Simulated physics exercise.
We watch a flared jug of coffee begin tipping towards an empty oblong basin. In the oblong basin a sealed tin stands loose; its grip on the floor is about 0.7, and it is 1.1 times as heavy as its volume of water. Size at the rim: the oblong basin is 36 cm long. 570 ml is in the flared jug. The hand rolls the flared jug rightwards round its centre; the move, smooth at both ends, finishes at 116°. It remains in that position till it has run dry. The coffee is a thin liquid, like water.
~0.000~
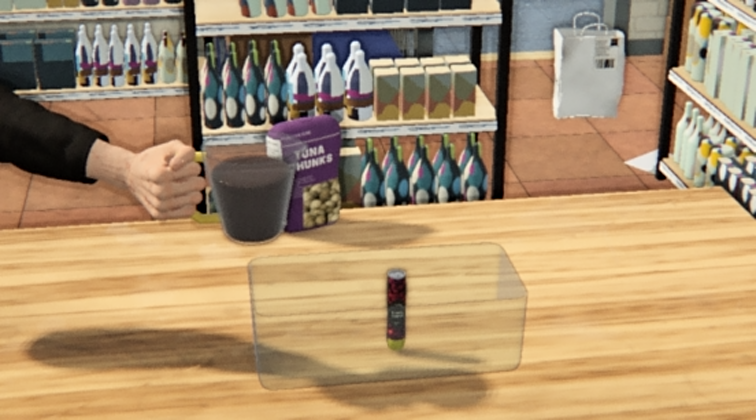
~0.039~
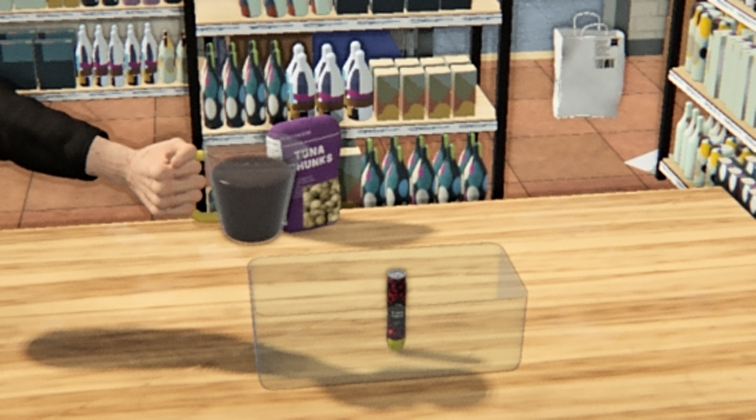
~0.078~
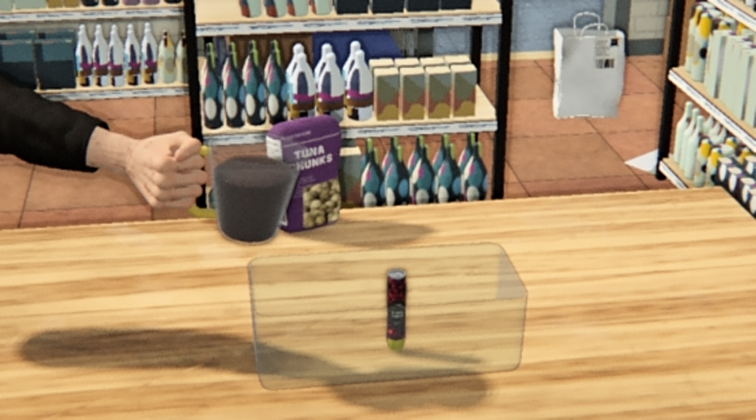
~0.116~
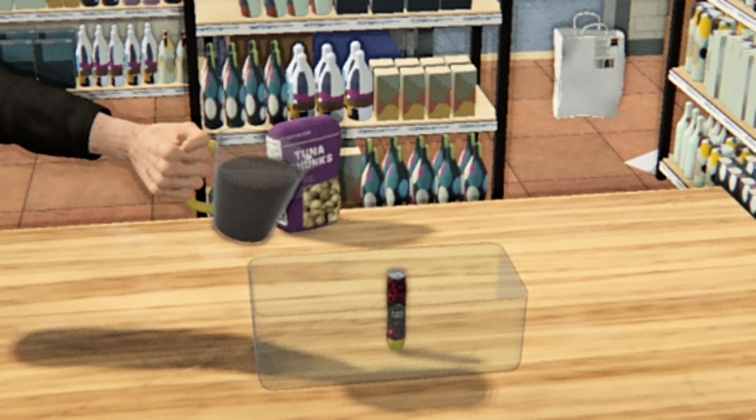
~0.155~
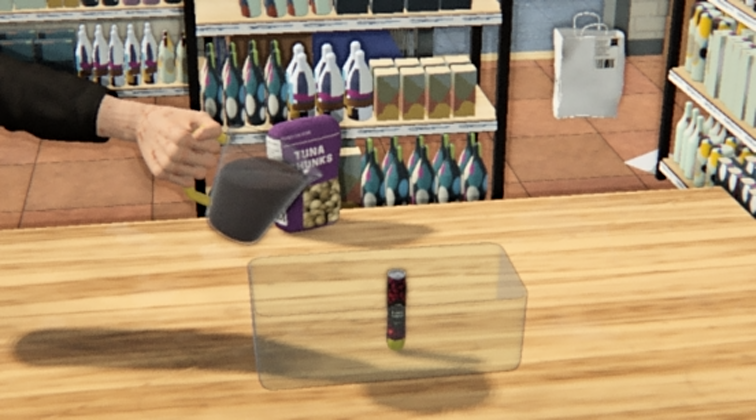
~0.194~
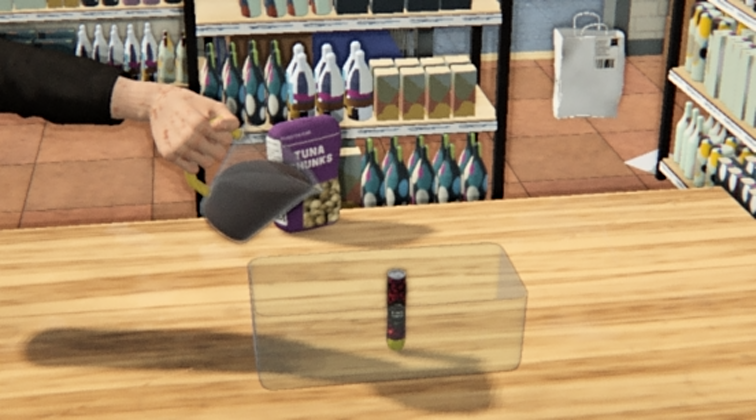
A hand held a flared jug of dark coffee above a wooden counter, then smoothly tilted it rightwards beside a clear oblong basin, with a small dark tube and a purple tuna package nearby.
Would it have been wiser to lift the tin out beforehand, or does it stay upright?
It stays upright.
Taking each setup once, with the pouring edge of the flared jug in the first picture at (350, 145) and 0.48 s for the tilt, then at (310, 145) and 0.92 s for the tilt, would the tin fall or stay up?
Run one: It tumbles. Run two: It does not tip.
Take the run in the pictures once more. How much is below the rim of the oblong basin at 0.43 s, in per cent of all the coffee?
Around 34 percent.
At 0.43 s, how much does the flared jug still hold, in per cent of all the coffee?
About 36 percent.
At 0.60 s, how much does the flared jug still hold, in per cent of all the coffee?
2 in a hundred, give or take.
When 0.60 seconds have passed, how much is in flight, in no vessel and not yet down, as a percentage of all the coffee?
Near 7 percent.
By 0.43 s the tilt is 113° and 37 per cent is still to pour; the tin stands where it began.
By 0.60 s the tilt is 116° and 2 per cent is still to pour; the tin stands where it began.
By 0.78 s the tilt is 116° and 0 per cent is still to pour; the tin stands where it began.
By 0.98 s the tilt is 116° and 0 per cent is still to pour; the tin stands where it began.
At rest the tin stands where it began.
